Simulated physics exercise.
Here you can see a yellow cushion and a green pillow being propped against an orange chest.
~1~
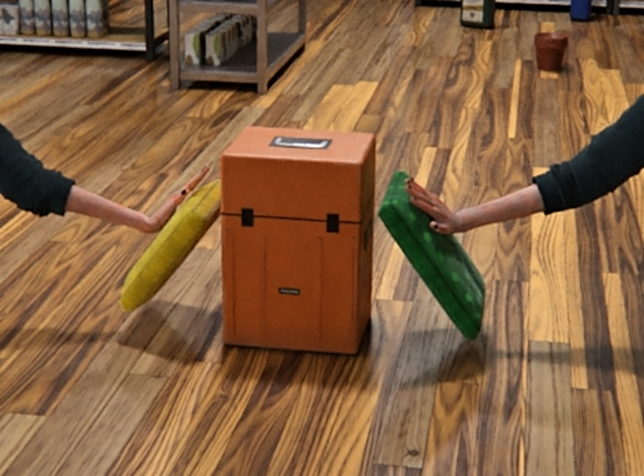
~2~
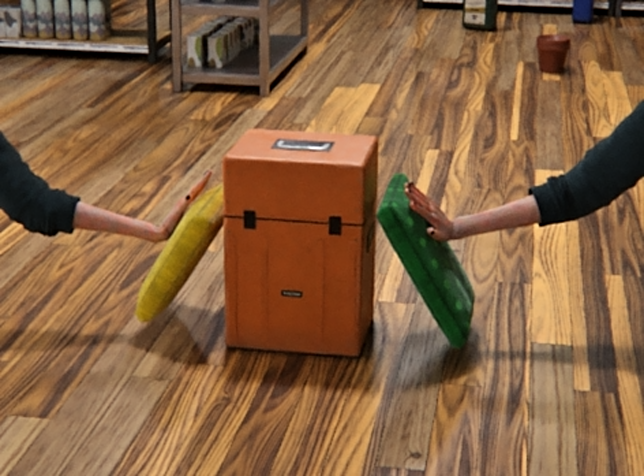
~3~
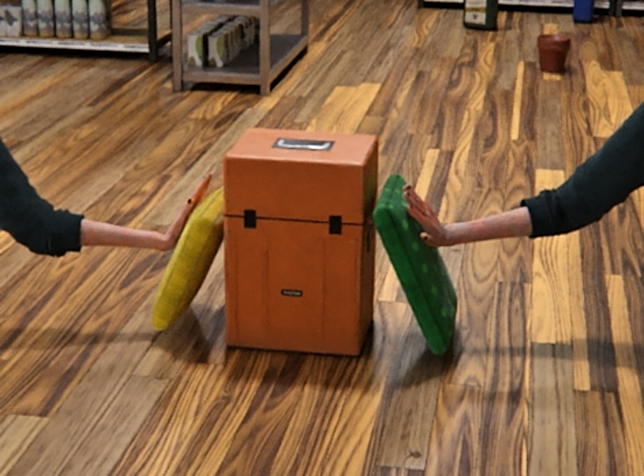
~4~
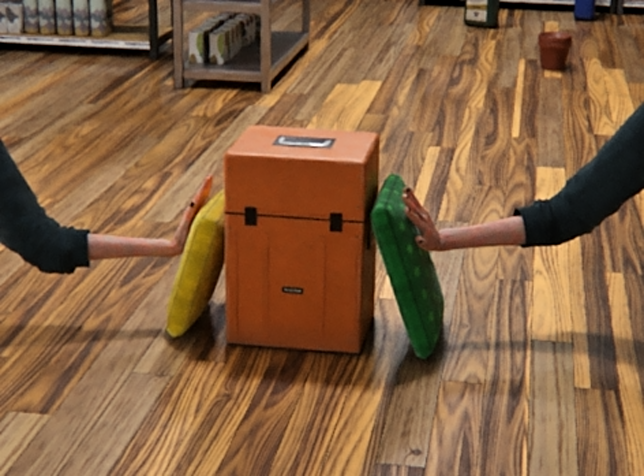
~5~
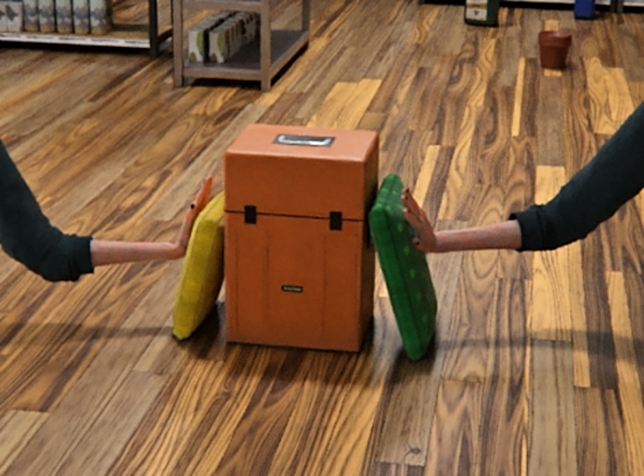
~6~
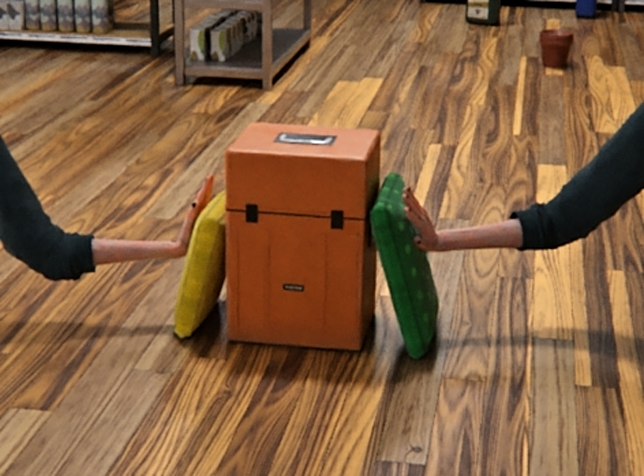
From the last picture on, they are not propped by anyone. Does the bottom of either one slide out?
Yellow cushion: Bottom holds; green pillow: Bottom holds.
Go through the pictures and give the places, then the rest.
In the first frame, cushion foot (126, 307), head (198, 218); pillow foot (472, 335), head (384, 210).
In the second frame, cushion foot (142, 318); pillow foot (459, 344).
In the third frame, cushion foot (159, 327); pillow foot (440, 351).
In the fourth frame, cushion foot (175, 333); pillow foot (424, 354).
In the fifth frame, cushion foot (181, 335); pillow foot (416, 356).
In the sixth frame, cushion foot (183, 334), head (211, 222), almost upright; pillow foot (417, 354), head (378, 212), almost upright.
Then, 0.42 s past the final frame, cushion still up near (210, 260); pillow still up near (405, 264).
When it is over, cushion still up near (210, 260); pillow still up near (405, 264). The yellow cushion remains propped up and the green pillow keeps leaning.
